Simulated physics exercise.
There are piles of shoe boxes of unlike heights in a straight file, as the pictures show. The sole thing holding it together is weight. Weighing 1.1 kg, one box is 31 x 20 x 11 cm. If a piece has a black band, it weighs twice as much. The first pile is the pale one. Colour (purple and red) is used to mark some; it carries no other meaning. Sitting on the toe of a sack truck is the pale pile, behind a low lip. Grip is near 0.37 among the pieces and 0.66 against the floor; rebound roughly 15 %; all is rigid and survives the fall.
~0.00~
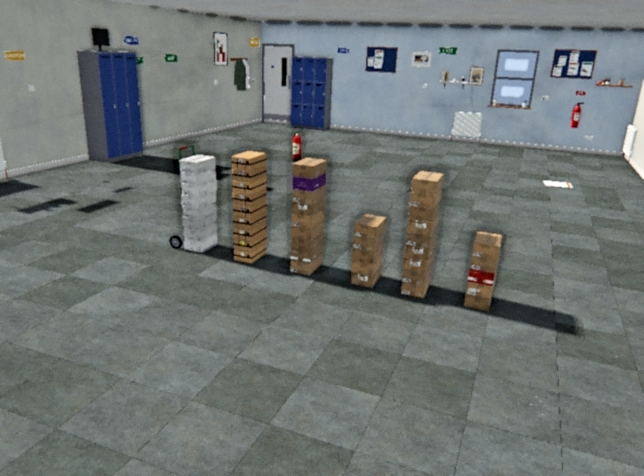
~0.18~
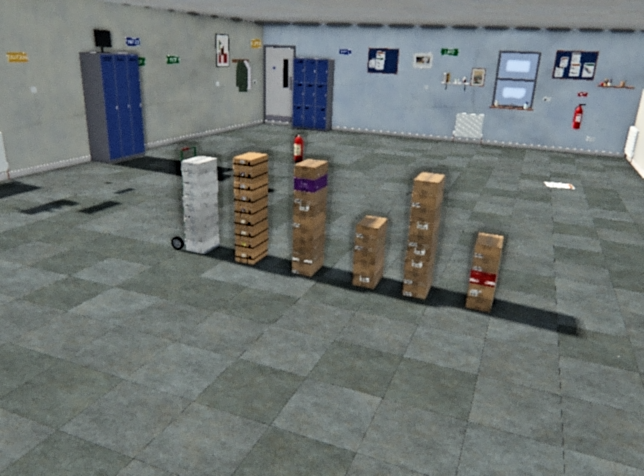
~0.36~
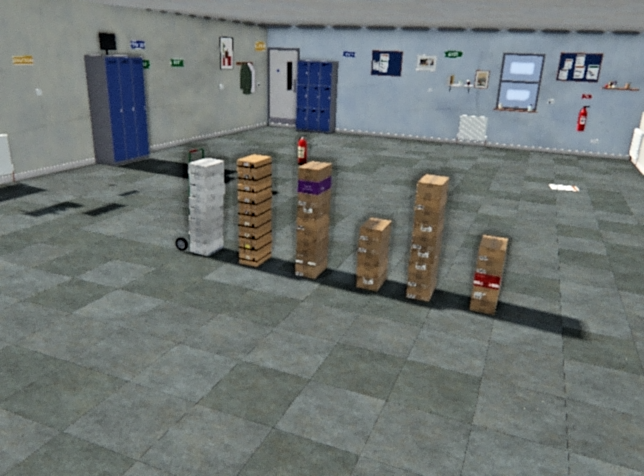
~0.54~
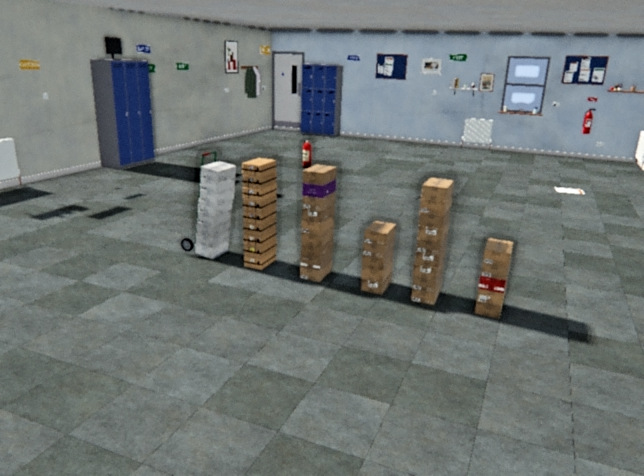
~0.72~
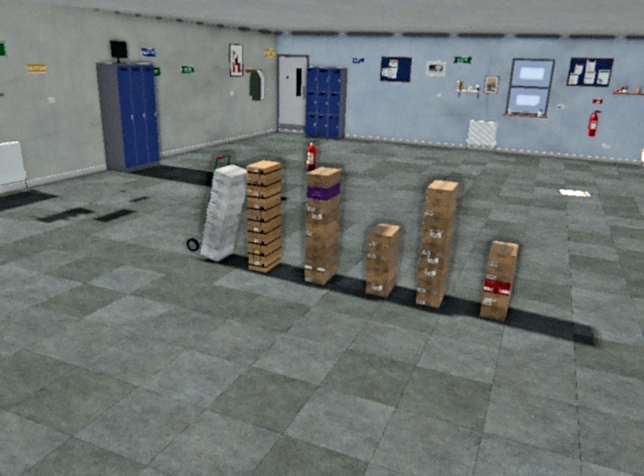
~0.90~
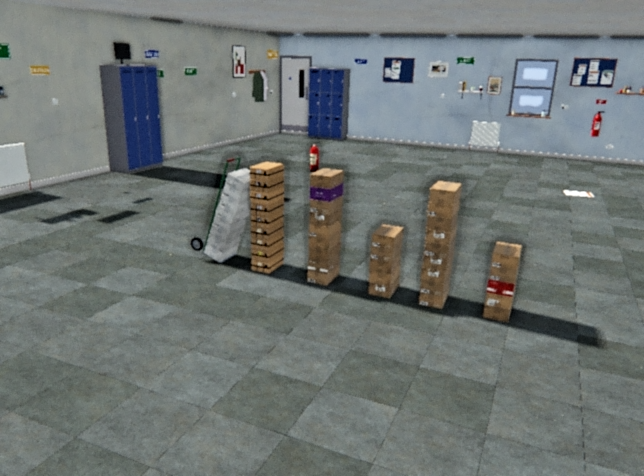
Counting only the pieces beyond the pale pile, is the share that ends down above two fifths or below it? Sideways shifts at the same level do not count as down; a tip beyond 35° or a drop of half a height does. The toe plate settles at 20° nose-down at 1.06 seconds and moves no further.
Below two fifths.
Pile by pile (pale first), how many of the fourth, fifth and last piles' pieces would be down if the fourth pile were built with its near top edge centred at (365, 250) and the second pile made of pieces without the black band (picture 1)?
In that case fourth 2, fifth 8, last 4.
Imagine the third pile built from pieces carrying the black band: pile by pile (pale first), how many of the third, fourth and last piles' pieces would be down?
Then third 0, fourth 0, last 0.
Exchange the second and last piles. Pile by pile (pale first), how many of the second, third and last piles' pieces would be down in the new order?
Pile by pile, you'd see second at 2, third at 0 and last at 0 down.
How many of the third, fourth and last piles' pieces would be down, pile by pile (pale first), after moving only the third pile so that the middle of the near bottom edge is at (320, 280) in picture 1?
You'd end with the third pile at 0, the fourth at 0 and the last at 0 down.
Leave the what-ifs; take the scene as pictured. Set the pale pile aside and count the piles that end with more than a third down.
0 altogether.
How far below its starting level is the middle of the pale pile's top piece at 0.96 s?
About 5 cm.
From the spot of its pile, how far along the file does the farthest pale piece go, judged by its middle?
Some 40 centimetres along the file.
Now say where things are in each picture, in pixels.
In the first frame (pixels give the middle of a visible side; the camera pans a little), truck frame 0° forward; purple box (303, 184); red box (481, 278); none of the others has stirred.
In the second frame, truck frame 0° forward; purple box (304, 185).
In the third frame, truck frame 3° forward; purple box (308, 188).
In the fourth frame, truck frame 8° forward, top of the pale pile leaning 8°; purple box (312, 191); none of the others has stirred.
In the fifth frame, truck frame (214, 178) 14° forward, top of the pale pile leaning 14°; purple box (317, 193); none of the others has stirred.
In the sixth frame, truck frame (223, 180) 18° forward, top of the pale pile leaning 21°; purple box (320, 194); red box (500, 288); none of the others has stirred.
After 0.96 s, 0 of the pale pile down; none of the 37 other boxes down.
After 1.04 s, 0 of the pale pile down; none of the 37 other boxes down, 1 disturbed.
After 1.28 s, 0 of the pale pile down; none of the 37 other boxes down, 3 disturbed.
In the end (2.1 s), 0 of the pale pile down; none of the 37 other boxes down, 3 disturbed; purple box unmoved; red box unmoved. That is 0 per cent. From the last view, middles, purple box near (327, 191), red box near (502, 282).
